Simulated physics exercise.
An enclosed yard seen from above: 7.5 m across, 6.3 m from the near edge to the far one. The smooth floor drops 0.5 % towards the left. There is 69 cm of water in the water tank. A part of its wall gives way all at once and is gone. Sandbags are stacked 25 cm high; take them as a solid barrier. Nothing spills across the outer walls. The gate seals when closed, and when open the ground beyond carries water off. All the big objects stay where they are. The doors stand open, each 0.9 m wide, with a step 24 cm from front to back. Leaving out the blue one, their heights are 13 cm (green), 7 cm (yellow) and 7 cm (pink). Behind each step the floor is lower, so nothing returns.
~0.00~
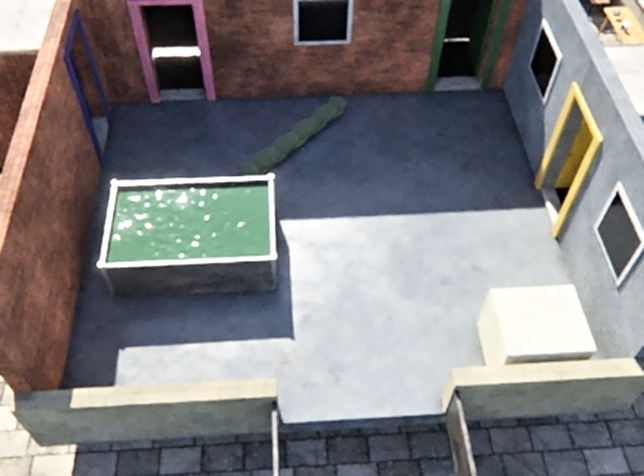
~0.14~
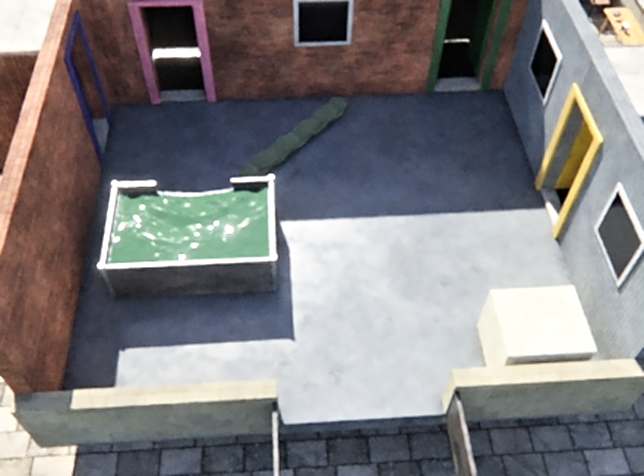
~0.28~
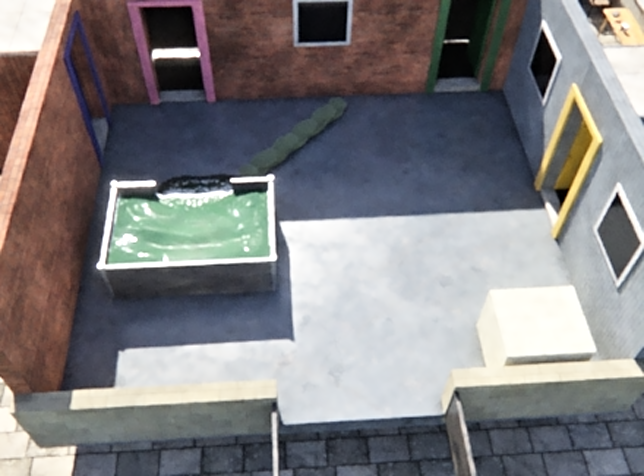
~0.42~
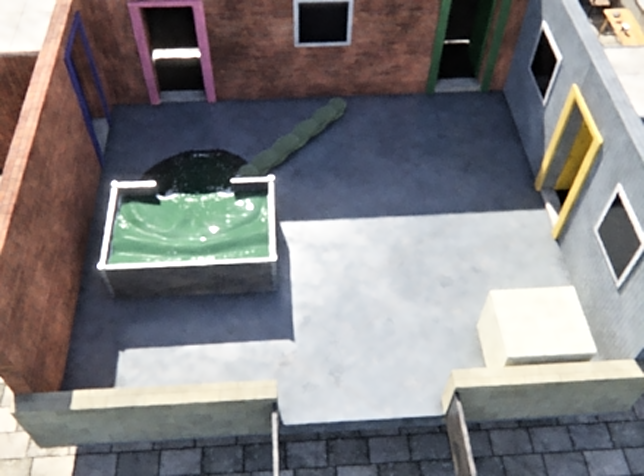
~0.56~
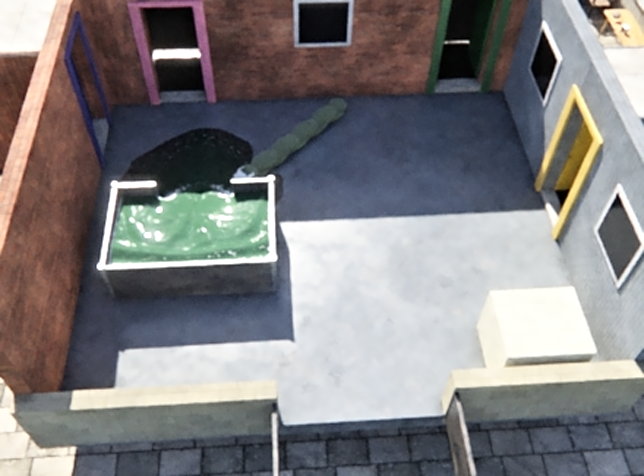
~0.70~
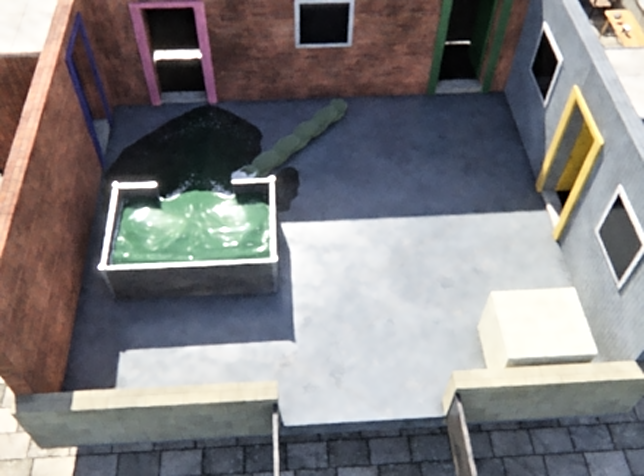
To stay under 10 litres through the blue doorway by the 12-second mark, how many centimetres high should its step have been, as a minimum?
Close to 17 cm is just enough.
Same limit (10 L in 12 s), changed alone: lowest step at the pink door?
About 30 cm at pink.
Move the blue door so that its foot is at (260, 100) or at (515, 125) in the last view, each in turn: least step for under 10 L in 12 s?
About 25 and 4.5 cm.
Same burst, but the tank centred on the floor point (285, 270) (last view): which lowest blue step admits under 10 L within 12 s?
Some 11.0 cm.
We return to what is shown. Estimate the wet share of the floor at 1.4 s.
Near 20 per cent is wet.
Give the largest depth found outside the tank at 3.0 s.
Roughly 26 cm.
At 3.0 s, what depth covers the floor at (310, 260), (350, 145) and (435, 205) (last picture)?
Roughly 0, 0 and 0 cm, in turn.
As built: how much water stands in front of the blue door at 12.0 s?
Some 9.5 cm.
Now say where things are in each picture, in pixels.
Still water, 69 cm deep, in the water tank at (192, 223); the blue door at (91, 99) is dry, in the first frame.
Water pours out on the far side and has run 0.3 m, to a hidden place; about 10 cm deep outside, 69 cm at the back, in the second frame.
Water pours out on the far side and has run 0.8 m, to (216, 178); about 12 cm deep outside, 68 cm at the back, in the third frame.
The front is at (190, 154), 1.4 m from the gap on the far side; 2.2 m2 of floor is wet, 61 cm left at the back, in the fourth frame.
The gap is on the far side, the front 2.0 m out at (202, 131); the back of the water tank holds 58 cm, in the fifth frame.
The front is at (201, 110), 2.6 m from the gap on the far side; 5.0 m2 of floor is wet, 57 cm left at the back; the blue door at (93, 102), 2.5 m from the gap, is still 0.5 m from the nearest water, in the sixth frame.
After 1.4 s water covers 20 % of the floor, deepest (36 cm) near (205, 208); 11 cm at the blue door, 0 litres in over its 23 cm step.
After 3.0 s water covers 25 % of the floor, deepest (26 cm) near (325, 110); 16 cm at the blue door, 0 litres in over its 23 cm step.
After 12.0 s water covers 85 % of the floor, deepest (10 cm) near (57, 421); 10 cm at the blue door, 1 litre in over its 23 cm step.
At the blue door as built, the water arrived by 1.0 s and peaked near 19 cm at 2.6 s.
With a step of 15 cm, 23 litres would have come in within the 12 s; with 20 cm, 2 litres. So under 10 litres takes about 17 cm.
